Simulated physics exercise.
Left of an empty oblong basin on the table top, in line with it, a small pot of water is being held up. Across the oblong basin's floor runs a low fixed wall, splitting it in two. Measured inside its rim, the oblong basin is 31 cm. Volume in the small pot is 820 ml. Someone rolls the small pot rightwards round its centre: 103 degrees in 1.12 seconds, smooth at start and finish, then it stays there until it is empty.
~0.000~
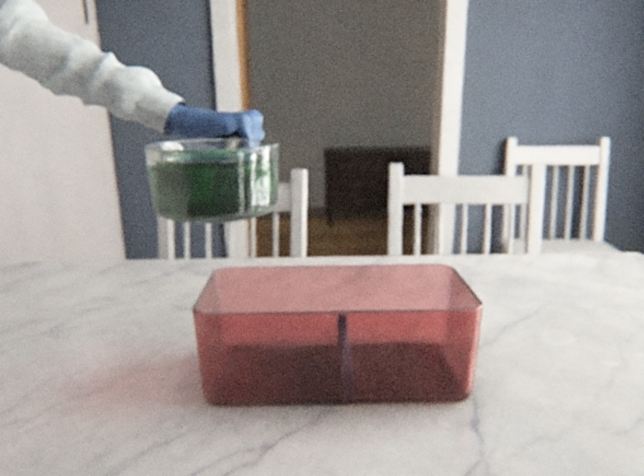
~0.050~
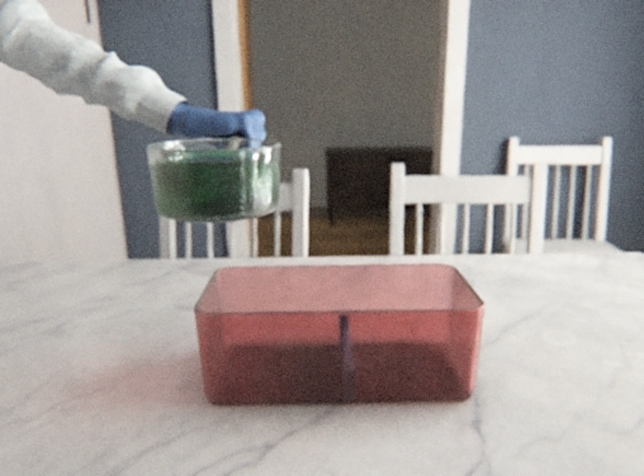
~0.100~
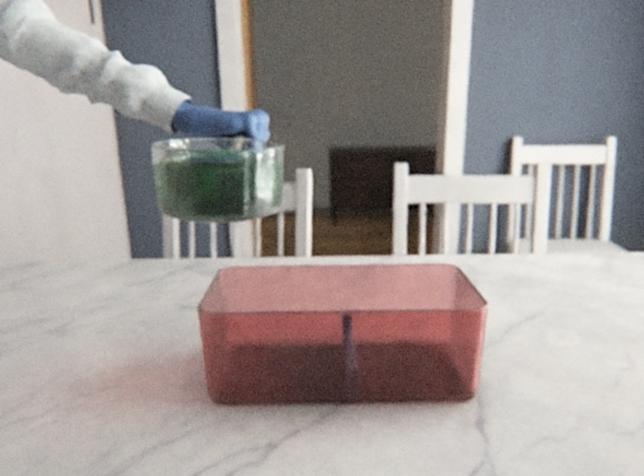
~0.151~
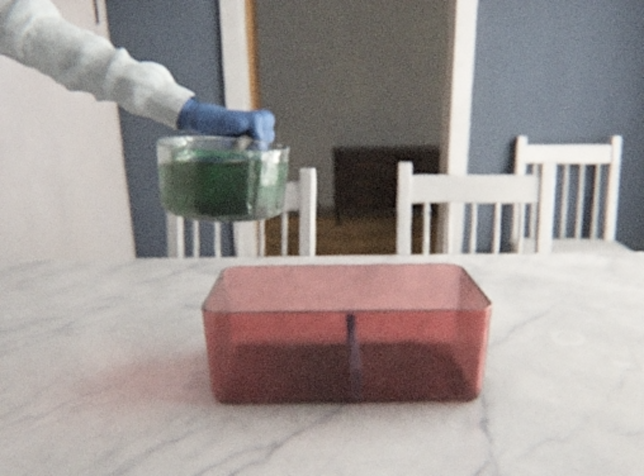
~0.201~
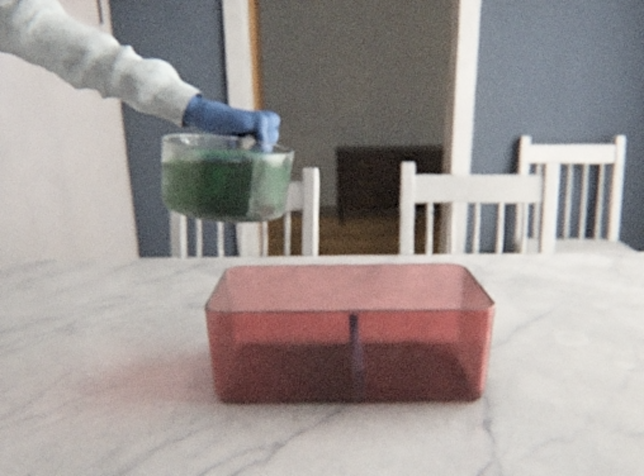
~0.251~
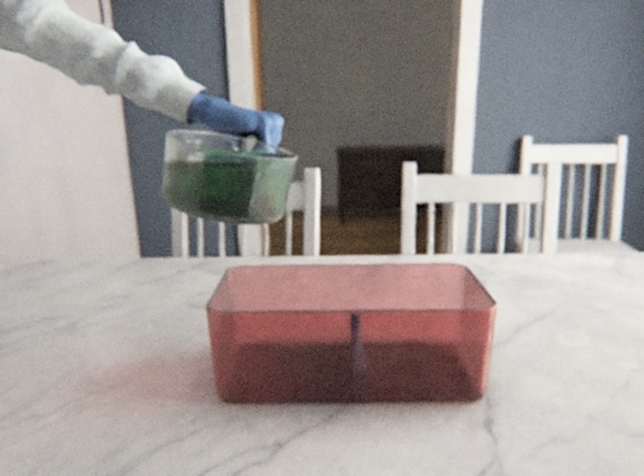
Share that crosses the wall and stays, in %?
43 %.
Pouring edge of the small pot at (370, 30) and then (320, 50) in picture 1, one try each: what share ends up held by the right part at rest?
Result: 65 per cent, then 90 per cent.
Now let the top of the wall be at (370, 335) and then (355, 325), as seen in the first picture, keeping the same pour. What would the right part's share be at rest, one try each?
5 % and 15 %.
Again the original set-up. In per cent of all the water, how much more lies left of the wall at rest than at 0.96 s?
Difference: Approx. 18 %.
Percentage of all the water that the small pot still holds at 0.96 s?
10 per cent or thereabouts.
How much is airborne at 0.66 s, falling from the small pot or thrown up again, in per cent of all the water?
Estimate: Some 30 % of the total.
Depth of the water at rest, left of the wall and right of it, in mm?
Left about 20 mm, right about 18 mm.
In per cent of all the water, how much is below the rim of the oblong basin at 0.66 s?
Near 14 in a hundred.
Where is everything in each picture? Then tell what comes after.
The first picture shows tilt 0°; pouring edge (277, 146); surface from (154, 159) to (275, 157); the oblong basin's rim runs from (205, 290) to (466, 286); the wall's top is at (345, 342).
The second picture shows tilt 1°; pouring edge (279, 146); surface from (156, 158) to (277, 157).
The third picture shows tilt 2°; pouring edge (283, 148); surface from (161, 158) to (281, 157).
The fourth picture shows tilt 5°; pouring edge (288, 150); surface from (166, 157) to (286, 158).
The fifth picture shows tilt 8°; pouring edge (292, 154); surface from (169, 157) to (290, 158).
The sixth picture shows tilt 12°; pouring edge (295, 159); surface from (171, 159) to (293, 159).
After 0.66 s the tilt is 66° and 56 per cent is still to pour, 7 is left of the wall and 6 right of it.
After 0.96 s the tilt is 98° and 11 per cent is still to pour, 38 is left of the wall and 42 right of it.
After 1.28 s the tilt is 103° and 1 per cent is still to pour, 55 is left of the wall and 43 right of it.
After 1.62 s the tilt is 103° and 0 per cent is still to pour, 56 is left of the wall and 43 right of it.
In the end 56 per cent lies left of the wall, 43 right of it and 1 outside.
